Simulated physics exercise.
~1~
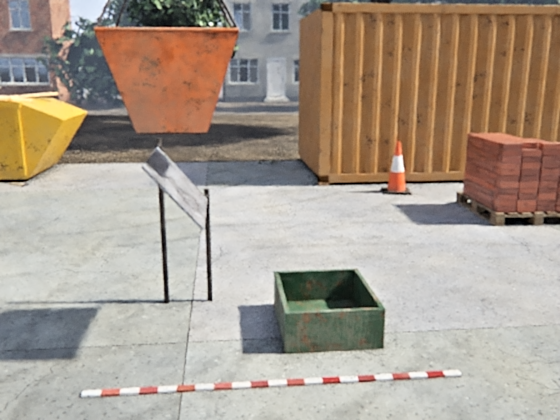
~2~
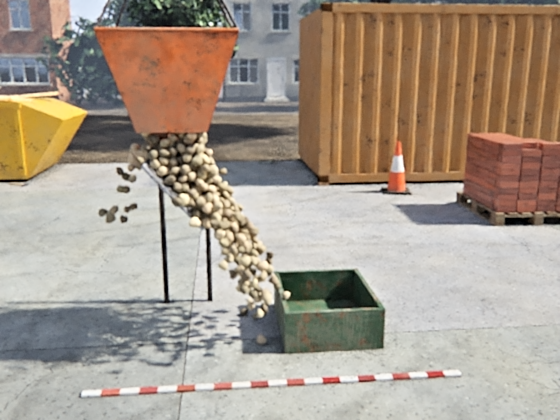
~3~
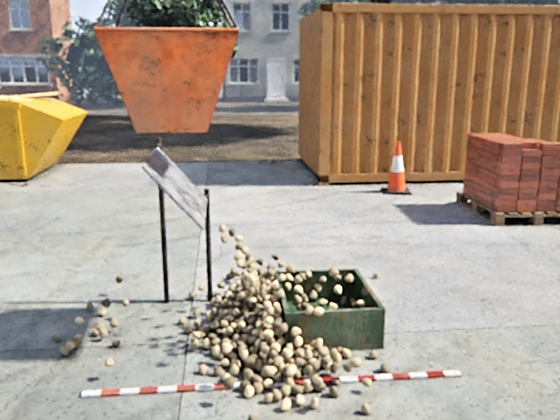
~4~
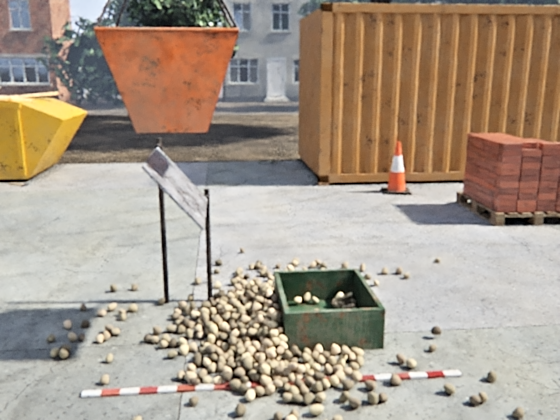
On a paved concrete yard seen from the side, an orange skip hangs still above a sloping steel plate on thin dark legs, with an open green bin to its lower right. A red and white striped pole lies in front, while a yellow skip stands at left and a tan container, traffic cone and stacked bricks at right. Pale rounded stones pour from the skip onto the plate and slide down rightward. Most land short of the bin, heaping against its left side, while a few drop inside. The stones spread and settle around the bin and across the pole, leaving the skip empty.
